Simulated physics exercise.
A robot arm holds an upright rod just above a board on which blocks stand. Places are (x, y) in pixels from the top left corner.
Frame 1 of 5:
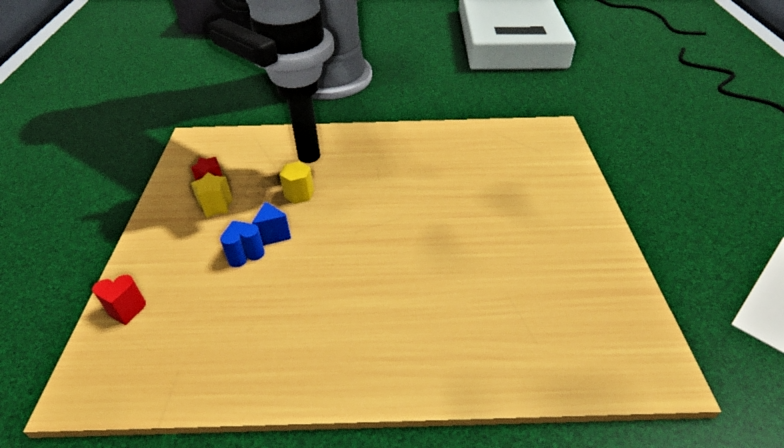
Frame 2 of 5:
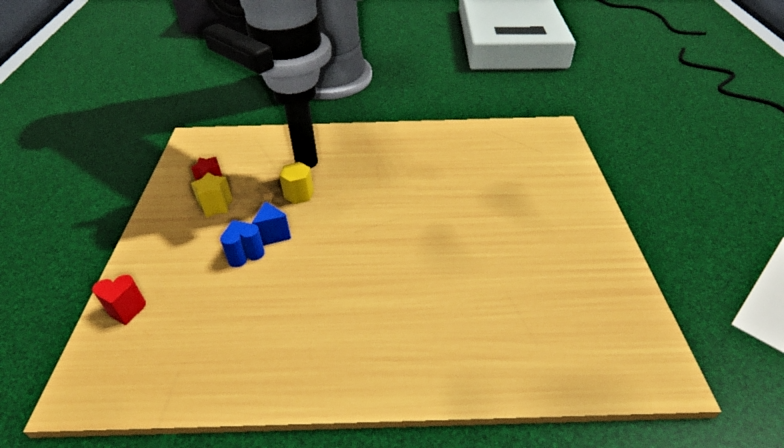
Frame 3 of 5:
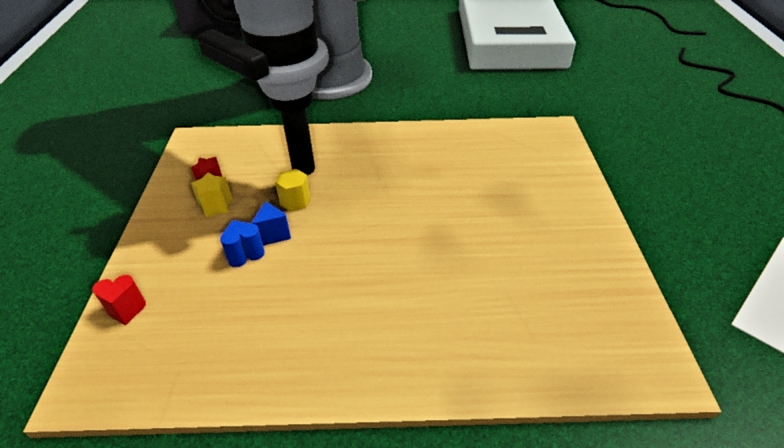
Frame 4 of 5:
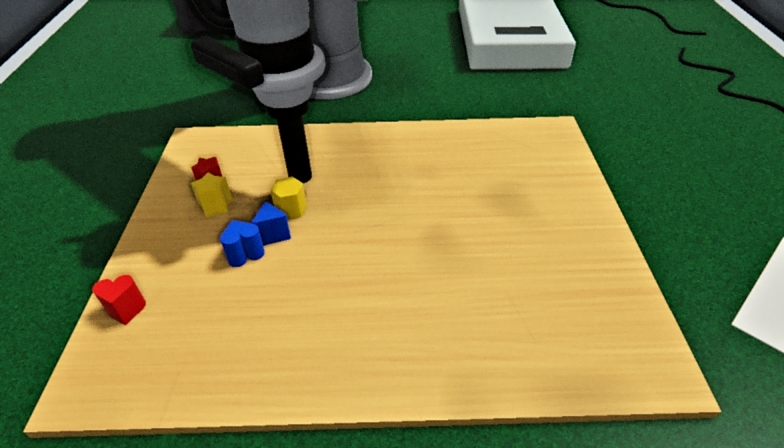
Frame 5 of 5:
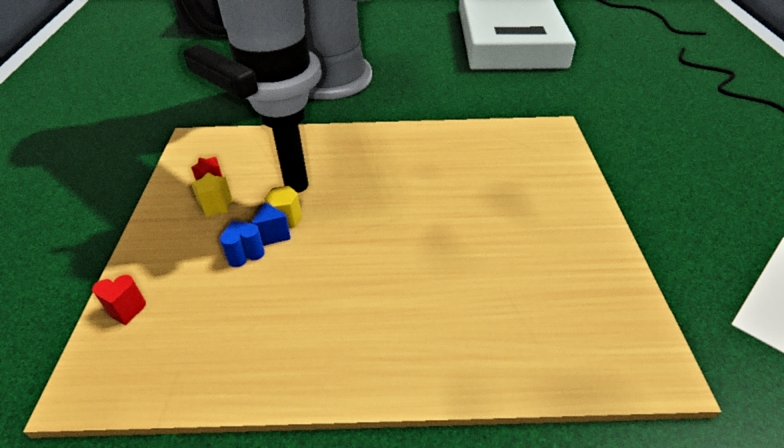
A robot arm with a black upright rod reaches over a pale wooden board on a green surface, seen from above and in front by a still camera. Blue heart and triangle blocks sit left of centre, a yellow hexagon above them, red and yellow stars at upper left, and a red heart near the left edge. The rod slides slightly down and left, pushing the hexagon toward the triangle.
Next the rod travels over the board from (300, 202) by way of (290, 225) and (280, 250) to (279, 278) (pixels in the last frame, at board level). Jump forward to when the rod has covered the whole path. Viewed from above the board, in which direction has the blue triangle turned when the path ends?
The block spins anticlockwise.
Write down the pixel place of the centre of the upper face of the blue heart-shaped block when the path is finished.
At pixel (210, 254).
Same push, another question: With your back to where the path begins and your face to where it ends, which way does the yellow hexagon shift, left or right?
Sideways shift: Right.
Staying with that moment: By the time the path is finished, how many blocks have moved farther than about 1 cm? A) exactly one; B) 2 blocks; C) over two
Answer: C.
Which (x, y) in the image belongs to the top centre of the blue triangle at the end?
Pixel (227, 278).
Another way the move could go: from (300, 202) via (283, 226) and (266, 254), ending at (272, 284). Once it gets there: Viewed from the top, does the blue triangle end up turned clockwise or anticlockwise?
The turn is anti-clockwise.
The first path, step by step. One third of the way, rod (286, 209); blue heart-shaped block (230, 244), turned 60° clockwise; blue triangle (256, 237), turned 30° anticlockwise; yellow hexagon (264, 218), turned 20° clockwise.
Two thirds of the way, rod (276, 235); blue heart-shaped block (215, 252), turned 75° clockwise; blue triangle (240, 265), turned 20° anticlockwise; yellow hexagon (249, 243), turned 40° clockwise.
At the end, rod (275, 262); blue heart-shaped block (210, 254), turned 90° clockwise; blue triangle (227, 278), turned 25° anticlockwise; yellow hexagon (242, 257), turned 90° clockwise.
